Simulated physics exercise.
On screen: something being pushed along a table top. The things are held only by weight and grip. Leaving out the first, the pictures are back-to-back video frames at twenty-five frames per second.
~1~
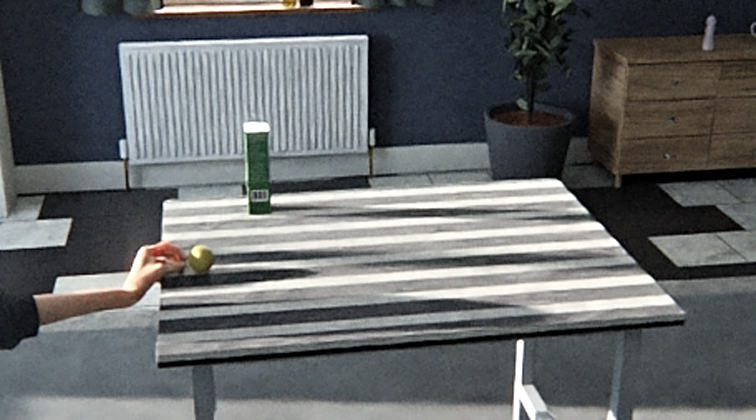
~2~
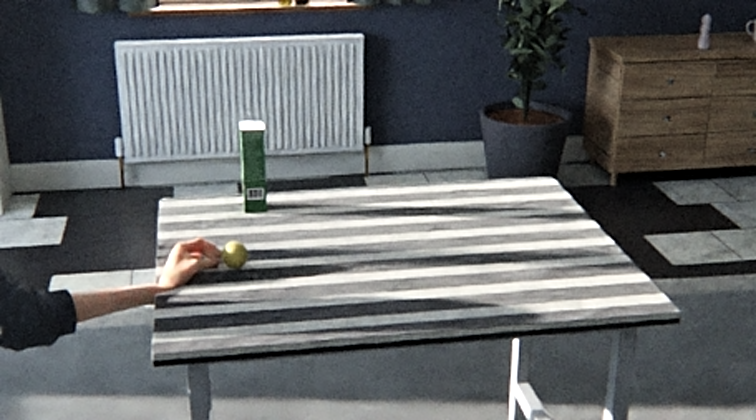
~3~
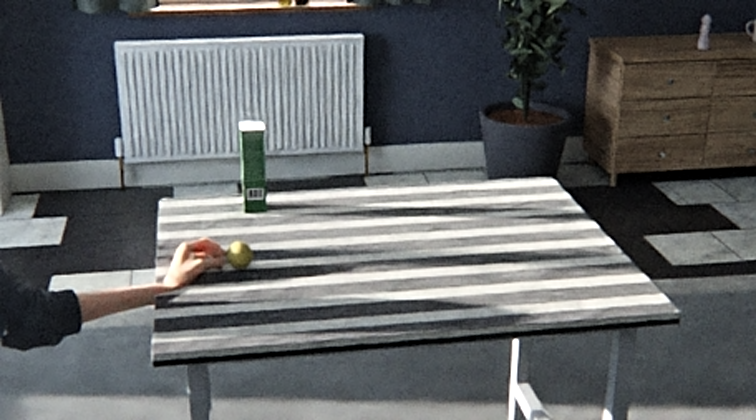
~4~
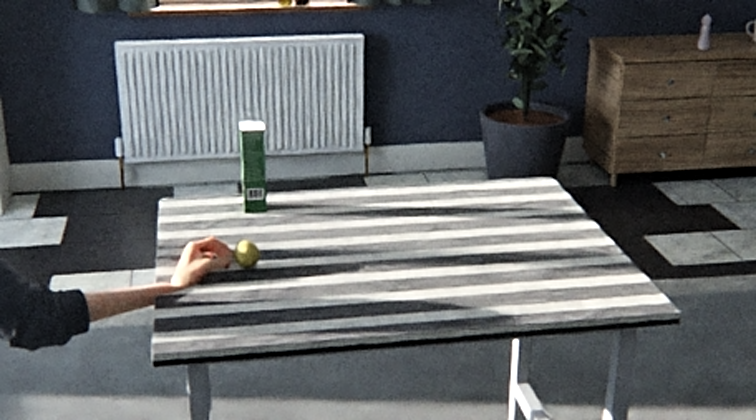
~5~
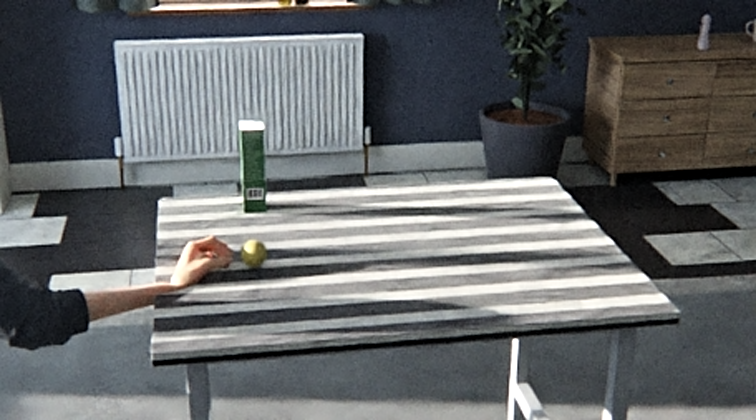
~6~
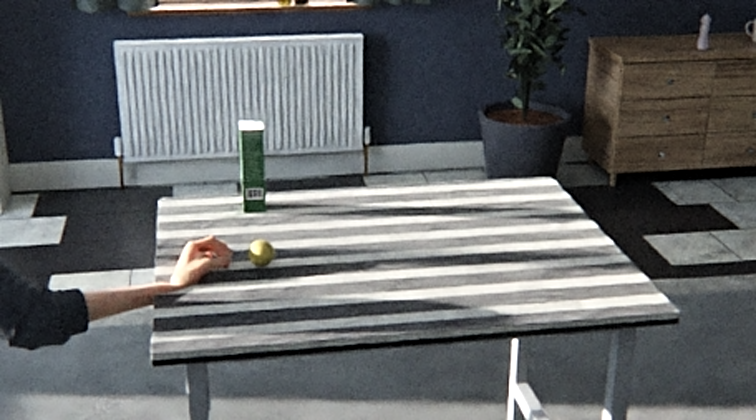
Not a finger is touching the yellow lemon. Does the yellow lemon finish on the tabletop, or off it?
The yellow lemon finishes on the tabletop.
Then, 0.10 s later than the last frame, yellow lemon moved about its own width near (279, 252).
Then, 0.30 s later than the last frame, yellow lemon moved well along near (308, 250).
Then, 0.50 s later than the last frame, yellow lemon moved well along near (331, 249).
Then, 0.70 s later than the last frame, yellow lemon moved well along near (346, 247).
When it is over, moved from the start, yellow lemon. End places, in pixels of the last picture, yellow lemon near (354, 247).
